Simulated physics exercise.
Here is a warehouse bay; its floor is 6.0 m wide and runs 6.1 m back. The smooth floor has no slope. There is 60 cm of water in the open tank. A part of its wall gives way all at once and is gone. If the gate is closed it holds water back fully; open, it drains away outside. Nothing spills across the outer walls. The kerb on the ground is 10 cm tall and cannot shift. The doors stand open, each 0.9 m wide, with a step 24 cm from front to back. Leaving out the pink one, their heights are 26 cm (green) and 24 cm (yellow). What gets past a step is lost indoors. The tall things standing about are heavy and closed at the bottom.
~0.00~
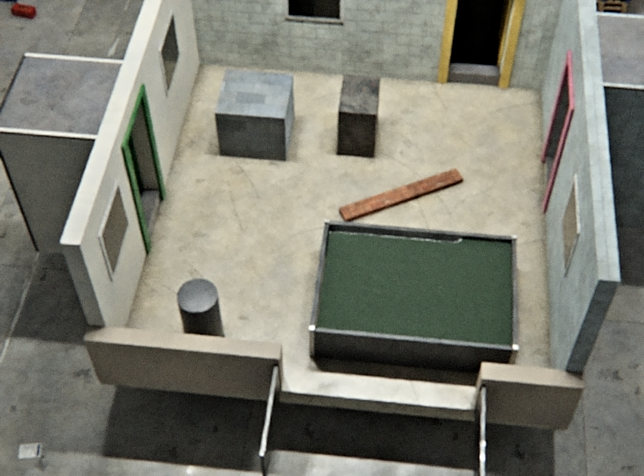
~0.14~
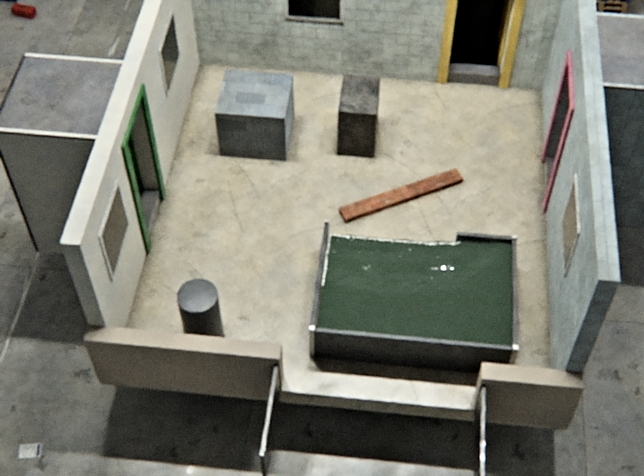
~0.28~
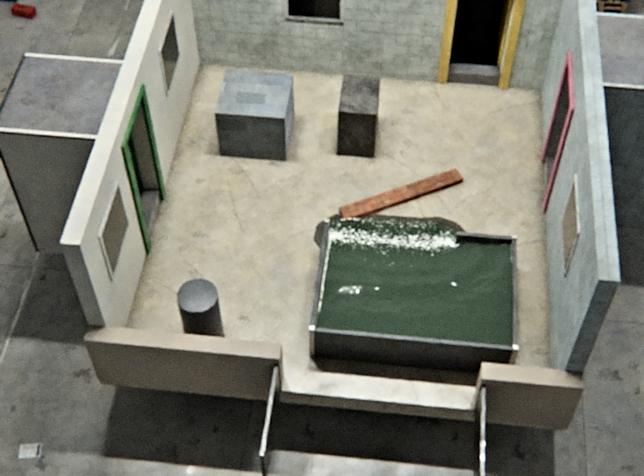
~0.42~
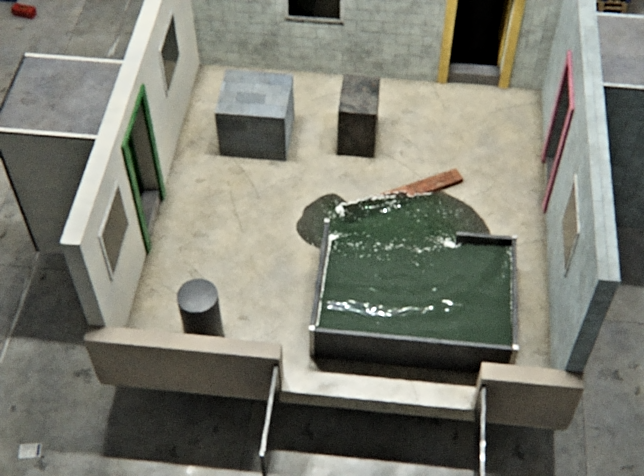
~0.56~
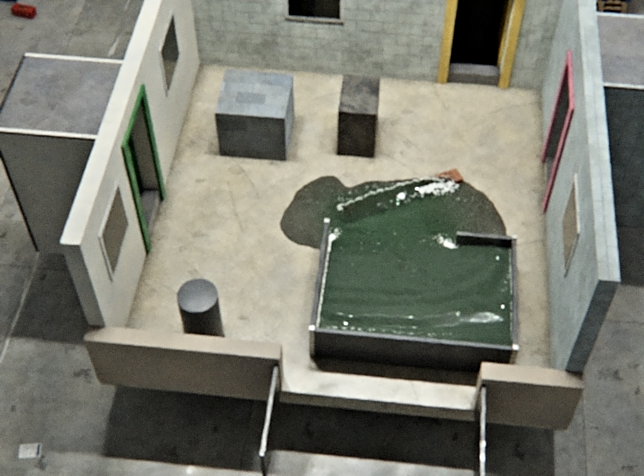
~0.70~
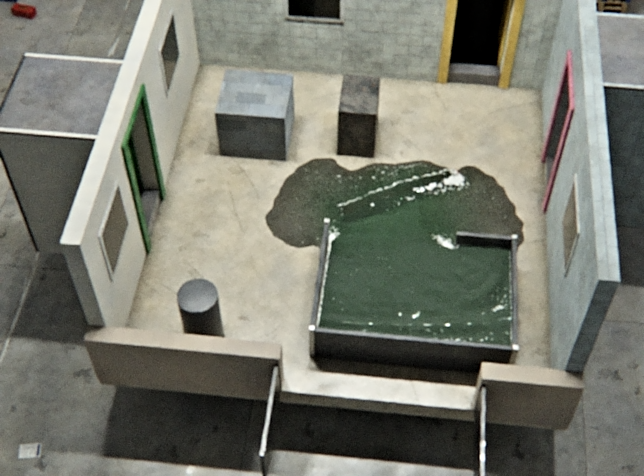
In a warehouse bay, part of an open tank's far wall gave way, and green water poured through the gap, spreading across the floor in a widening dark patch and covering a reddish plank.
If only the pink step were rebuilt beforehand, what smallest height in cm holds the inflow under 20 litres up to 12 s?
Close to 16 cm is just enough.
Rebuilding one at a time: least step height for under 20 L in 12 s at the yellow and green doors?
About 18 cm at yellow and 8.5 cm at green.
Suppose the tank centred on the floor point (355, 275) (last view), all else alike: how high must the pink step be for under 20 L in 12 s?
Some 10.0 cm.
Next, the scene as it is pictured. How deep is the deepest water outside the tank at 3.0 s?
Up to some 28 cm.
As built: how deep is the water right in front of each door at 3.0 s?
In cm: Green 6, pink 17, yellow 22.
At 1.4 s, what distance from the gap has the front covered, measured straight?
Some 3.8 m out.
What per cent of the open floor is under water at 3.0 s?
Near 65 per cent is wet.
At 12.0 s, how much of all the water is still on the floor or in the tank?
About 92 per cent.
After 1.4 s water covers 40 % of the floor, deepest (39 cm) near (368, 219); 4 cm at the pink door, 0 litres in over its 17 cm step.
After 3.0 s water covers 65 % of the floor, deepest (28 cm) near (529, 124); 17 cm at the pink door, 3 litres in over its 17 cm step.
After 12.0 s water covers 95 % of the floor, deepest (13 cm) near (164, 330); 7 cm at the pink door, 14 litres in over its 17 cm step.
At the pink door as built, the water arrived by 1.2 s and peaked near 21 cm at 4.0 s.
With a step of 13.5 cm, 51 litres would have come in within the 12 s; with 18 cm, 9 litres. So under 20 litres takes about 16 cm.
